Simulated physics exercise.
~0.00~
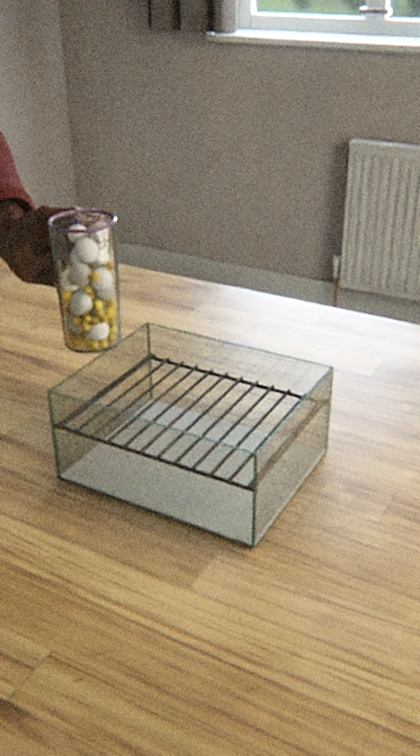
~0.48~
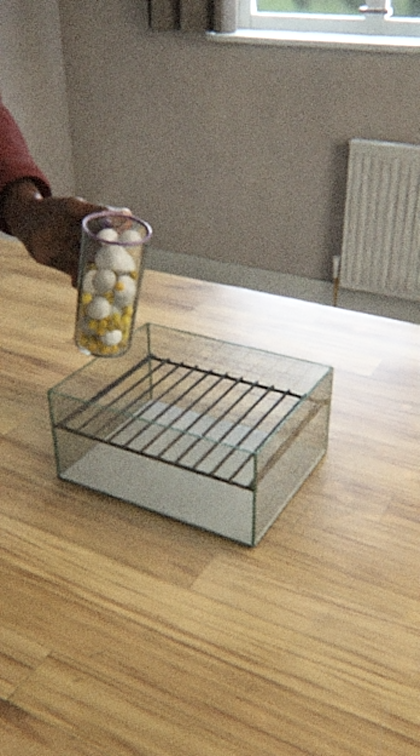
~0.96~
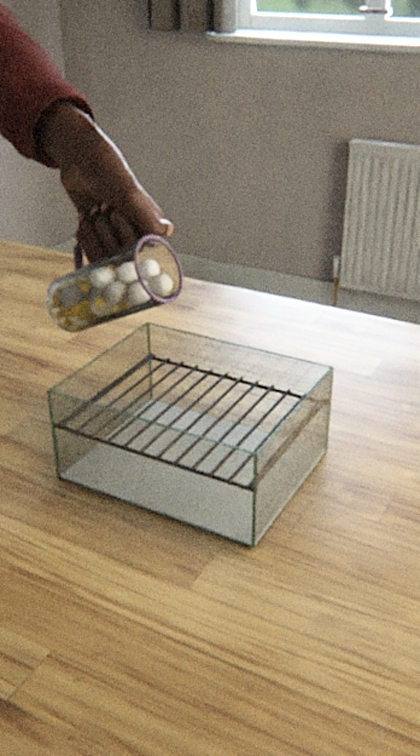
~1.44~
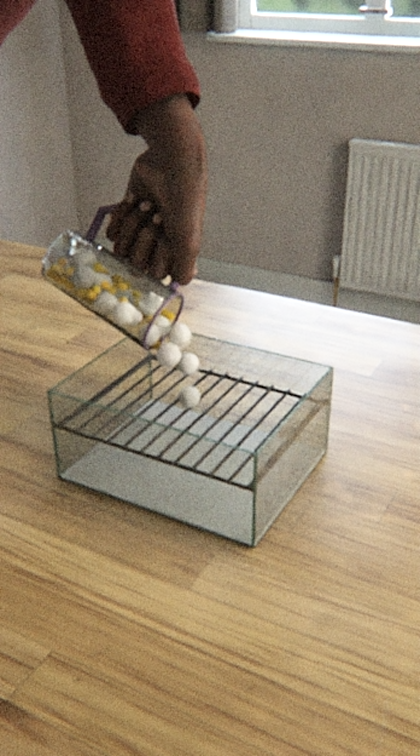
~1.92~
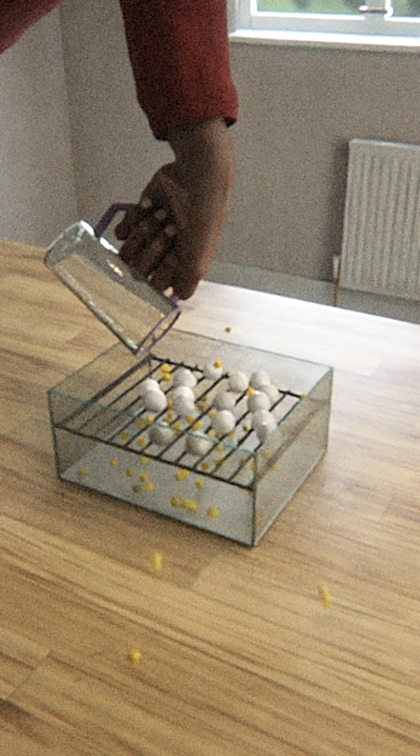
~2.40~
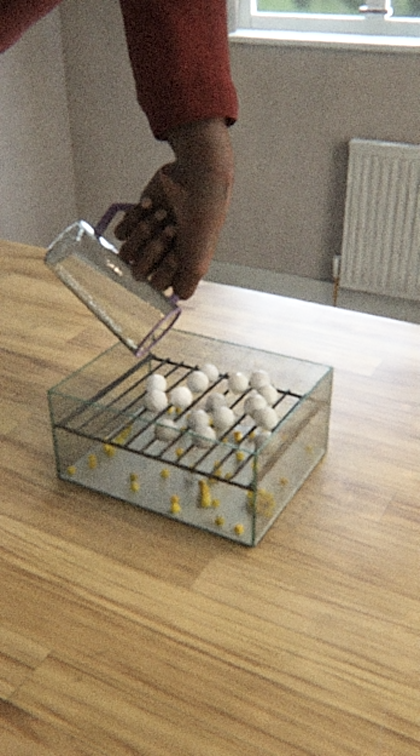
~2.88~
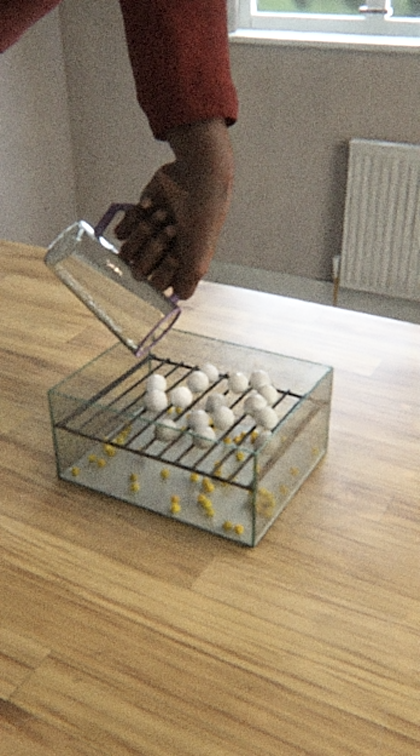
A dark-skinned hand in a red sleeve holds a clear cup of white balls and small yellow bits at the left, above a wooden table seen from a raised angle, with a radiator and window behind. In the middle sits an open glass box with a rack of dark wires across it. The hand carries the cup right, tips it onto its side and pours over the rack, white balls tumbling out first. The cup empties as yellow bits drop through and a few scatter outside. Finally, all the white balls rest on the wires, and nearly all the yellow bits lie beneath.
